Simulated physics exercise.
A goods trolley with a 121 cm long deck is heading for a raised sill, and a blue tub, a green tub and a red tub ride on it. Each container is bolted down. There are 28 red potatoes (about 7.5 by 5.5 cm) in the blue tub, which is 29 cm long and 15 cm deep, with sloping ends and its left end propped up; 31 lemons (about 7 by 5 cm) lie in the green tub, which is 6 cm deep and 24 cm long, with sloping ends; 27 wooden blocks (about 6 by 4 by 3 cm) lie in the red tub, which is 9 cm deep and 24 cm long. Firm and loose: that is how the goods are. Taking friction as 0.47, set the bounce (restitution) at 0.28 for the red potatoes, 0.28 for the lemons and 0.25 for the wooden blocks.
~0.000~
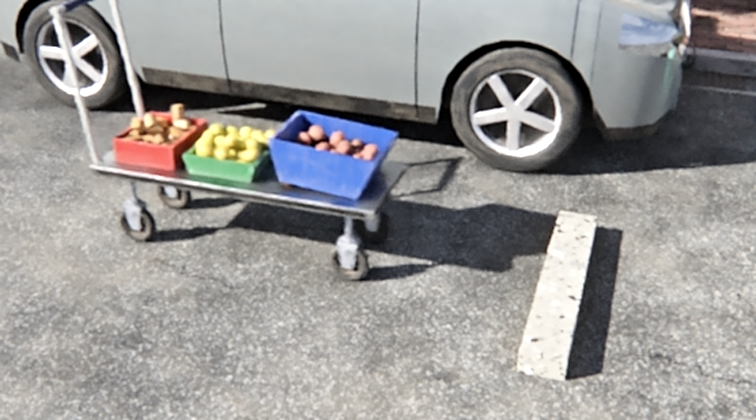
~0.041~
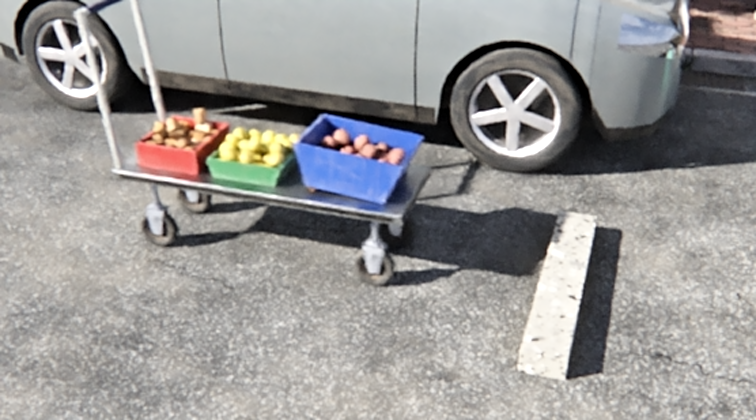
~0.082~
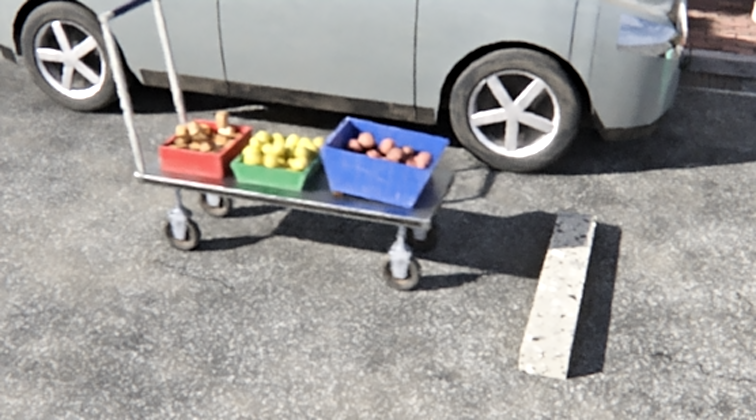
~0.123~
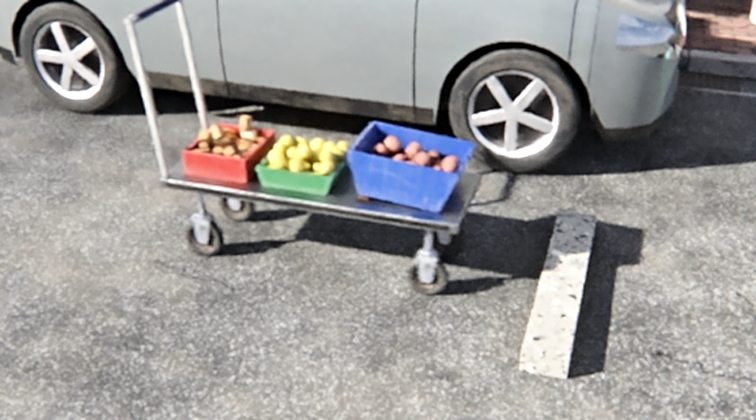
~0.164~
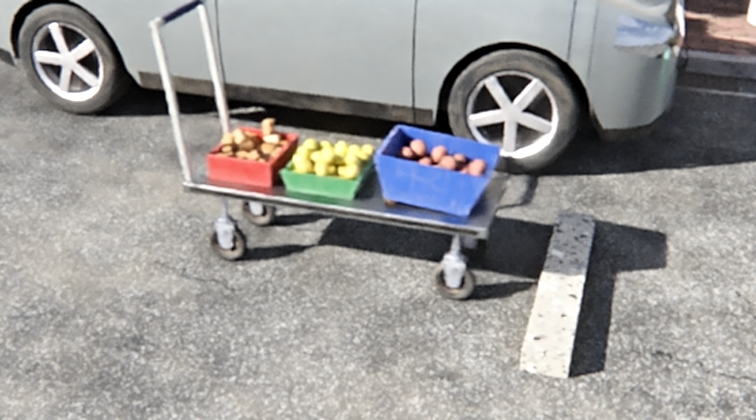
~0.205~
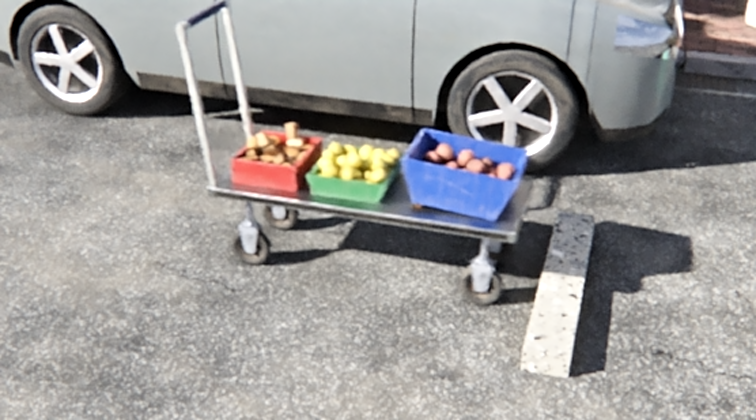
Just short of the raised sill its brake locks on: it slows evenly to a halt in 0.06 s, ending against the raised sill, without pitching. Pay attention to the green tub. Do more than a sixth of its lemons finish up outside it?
Yes.
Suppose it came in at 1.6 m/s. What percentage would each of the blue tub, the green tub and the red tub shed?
In that case the blue tub sheds 0 per cent of its load, the green tub 10 per cent, and the red tub 10 per cent.
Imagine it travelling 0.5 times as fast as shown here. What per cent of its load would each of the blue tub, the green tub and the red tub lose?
Blue tub 0, green tub 0, red tub 0 per cent.
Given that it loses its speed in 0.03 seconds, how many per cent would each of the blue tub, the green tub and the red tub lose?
With that change, blue tub 0 per cent, green tub 30 per cent, red tub 10 per cent.
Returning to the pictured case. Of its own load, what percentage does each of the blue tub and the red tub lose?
Blue tub: 5 %; red tub: 5 %.
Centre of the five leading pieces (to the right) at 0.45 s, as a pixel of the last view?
Around pixel (546, 173).
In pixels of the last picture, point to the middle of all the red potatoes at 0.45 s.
Near (515, 181).
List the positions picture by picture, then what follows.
In the first picture (each is followed by its nearest rim corner in this view; the camera moves round a little), green tub, (252, 165); red tub, (169, 147); 66 cm short of the stop; none out.
In the second picture, green tub, (277, 169); red tub, (193, 151); 55 cm short of the stop.
In the third picture, green tub, (303, 173); red tub, (217, 155); 45 cm short of the stop.
In the fourth picture, green tub, (329, 177); red tub, (242, 159); 34 cm short of the stop.
In the fifth picture, green tub, (355, 181); red tub, (267, 163); 24 cm short of the stop.
In the sixth picture, green tub, (382, 185); red tub, (292, 167); 13 cm short of the stop; none out.
After 0.23 s, the brake bites.
After 0.33 s, blue tub 28 in, 0 out, green tub 28 in, 3 out and red tub 26 in, 1 out.
After 0.45 s, blue tub 28 in, 0 out, green tub 25 in, 6 out and red tub 26 in, 1 out.
After 0.68 s, blue tub 27 in, 1 out, green tub 22 in, 9 out and red tub 25 in, 2 out.
Final count (at 1.18 s), blue tub 27 in, 1 out, green tub 22 in, 9 out and red tub 25 in, 2 out. Asked share, 9 of 31, 29 per cent.
